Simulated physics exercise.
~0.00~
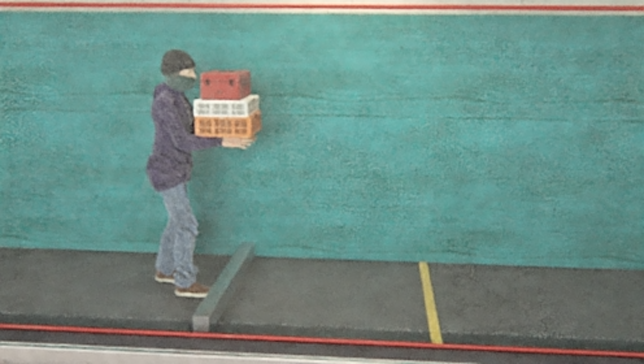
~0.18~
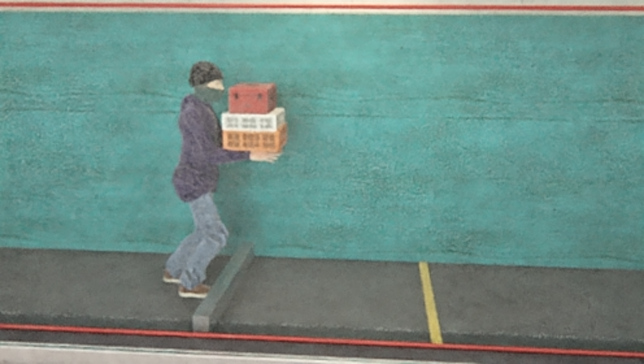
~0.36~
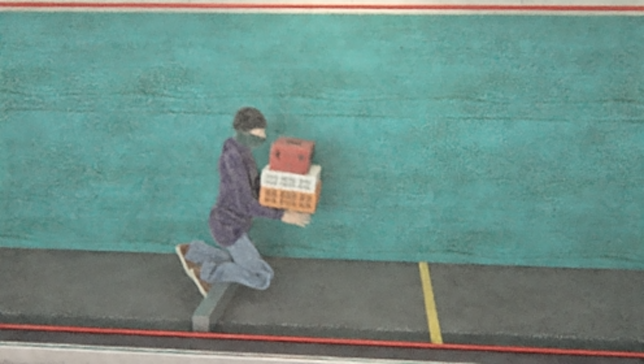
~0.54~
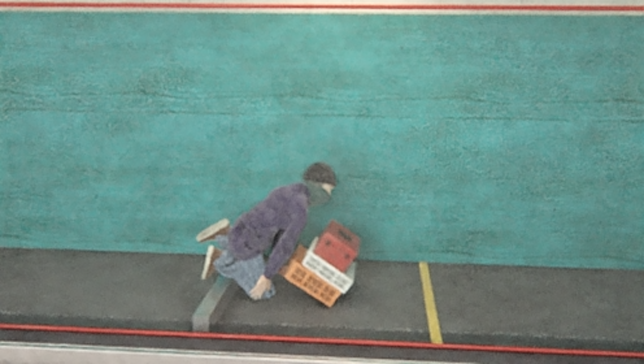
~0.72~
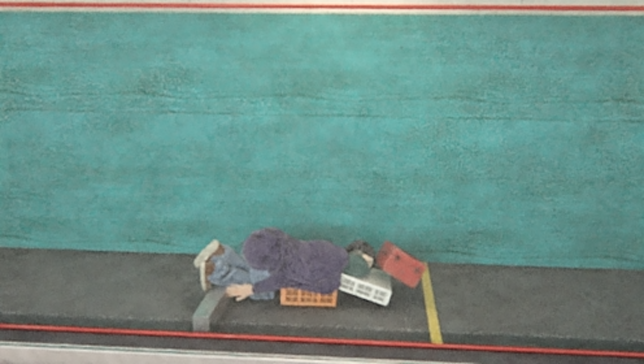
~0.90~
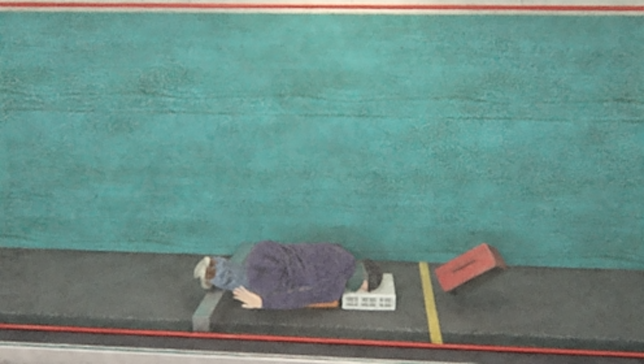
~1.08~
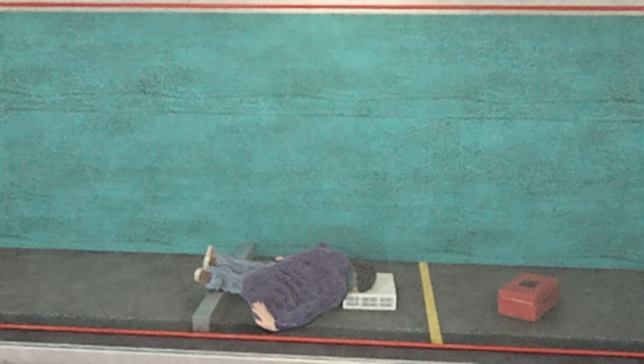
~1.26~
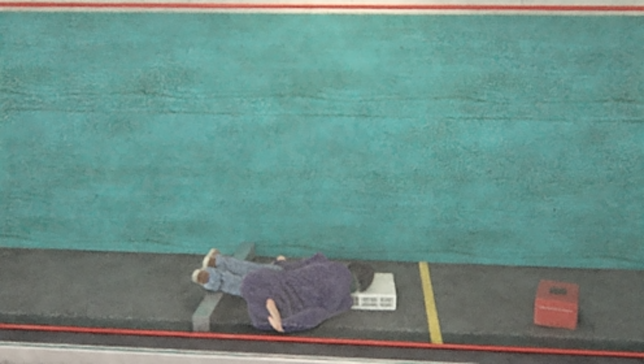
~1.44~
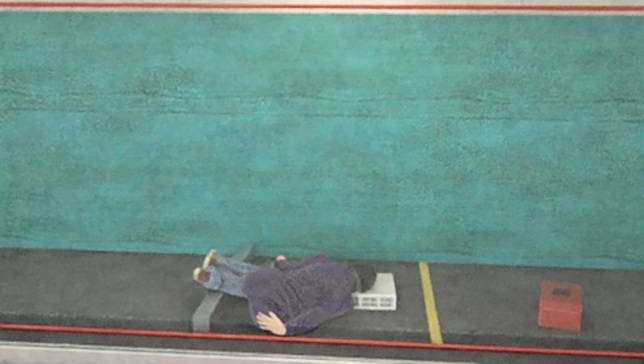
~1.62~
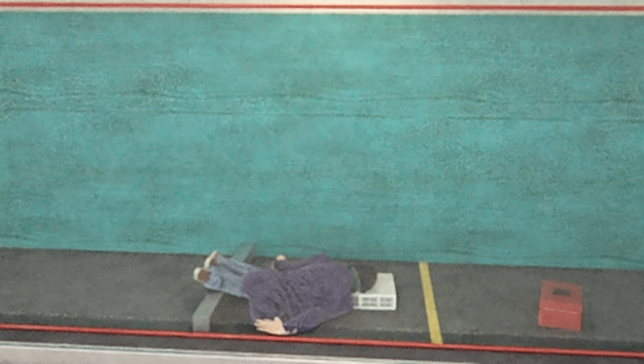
Person carrying stacked crates and a red toolbox pitching forward over a low rail, lying face down as the toolbox crosses the yellow line.
